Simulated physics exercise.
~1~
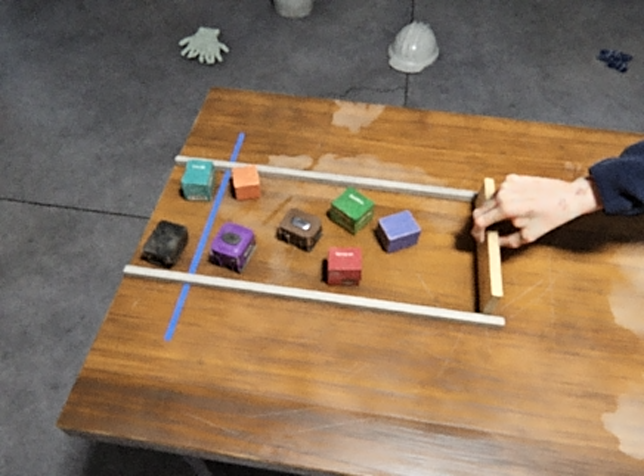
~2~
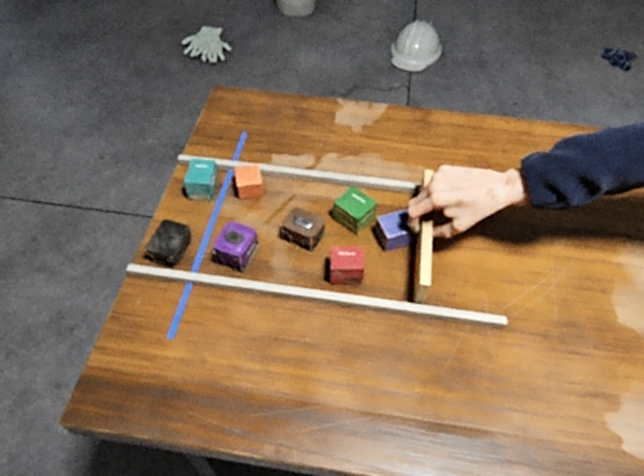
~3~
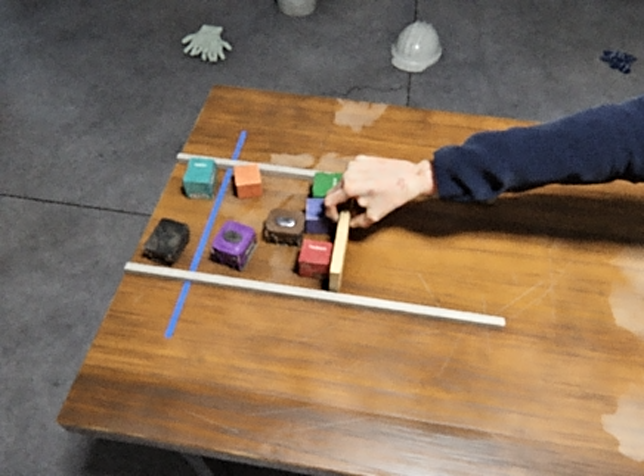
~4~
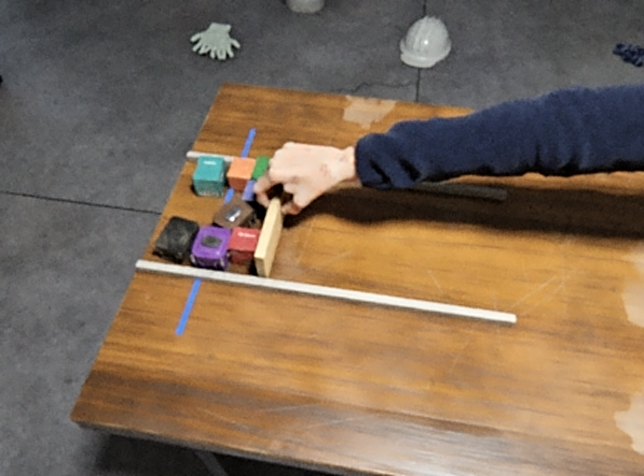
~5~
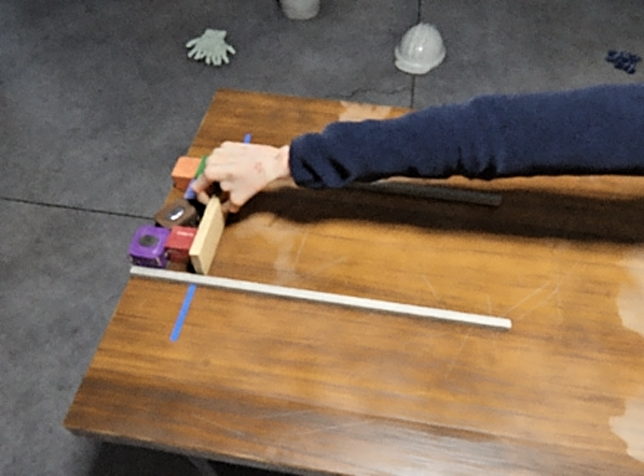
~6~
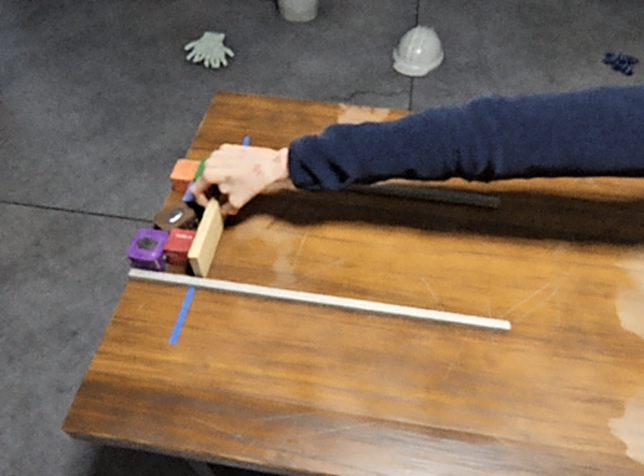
On a worn wooden table above a grey floor, seen from above through a slightly swaying camera, small coloured blocks lie between two pale rails. A turquoise box and a black case sit beyond a blue tape line near the left edge, with orange, purple, brown, green, blue and red pieces to their right. A dark-sleeved hand slides an upright wooden board leftward, gathering the blue, green and red pieces, then bunching everything together. The push continues to the tape, and the turquoise box and black case go off the edge. The hand and board stop, leaving the rest crowded at the edge.
